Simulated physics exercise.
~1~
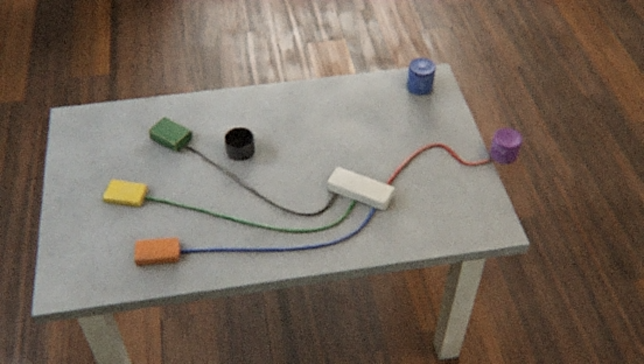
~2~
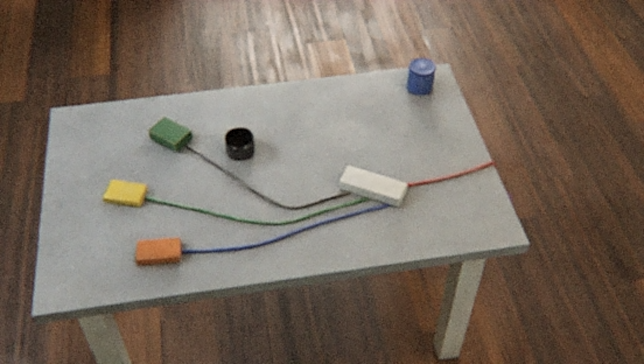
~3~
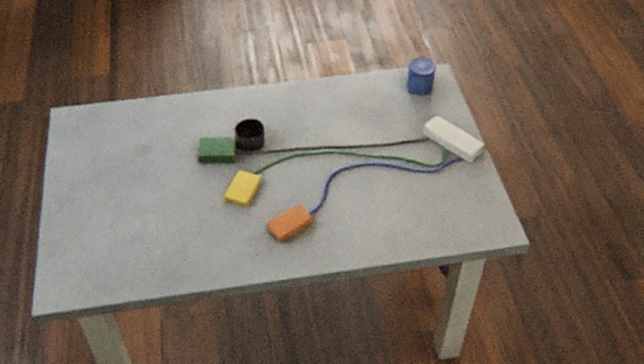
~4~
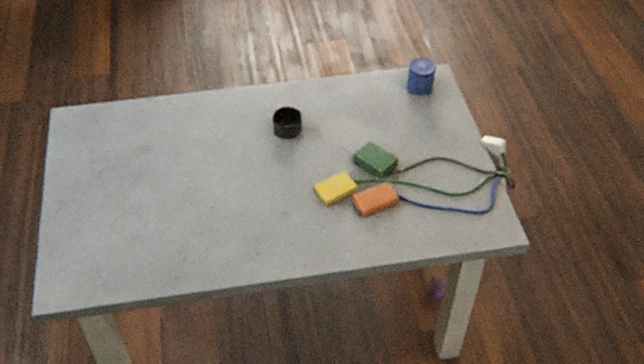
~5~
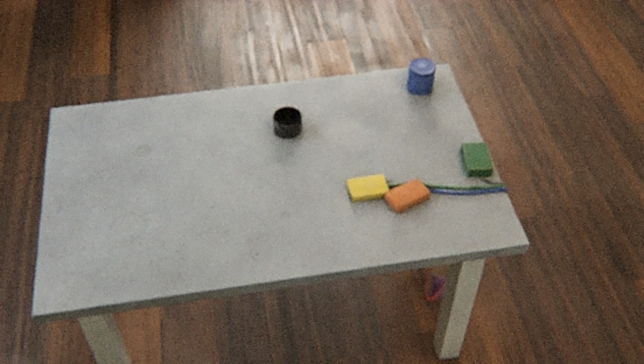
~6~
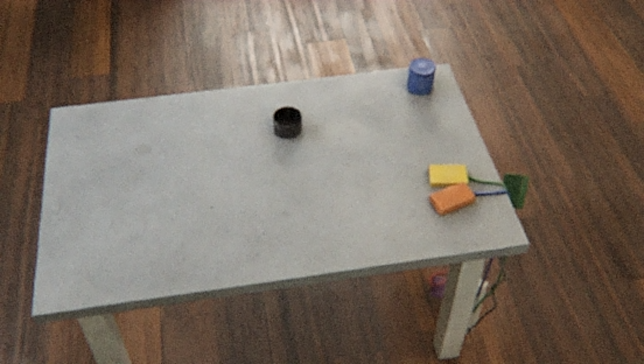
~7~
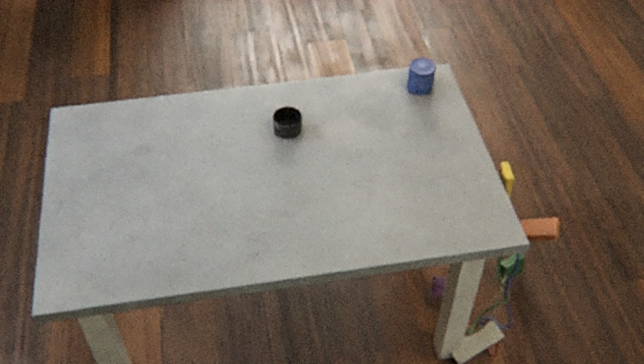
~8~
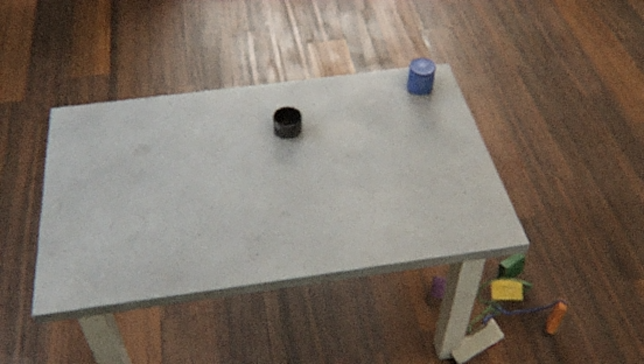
A table loses its wired blocks over the right edge, leaving two cylindrical objects on top.
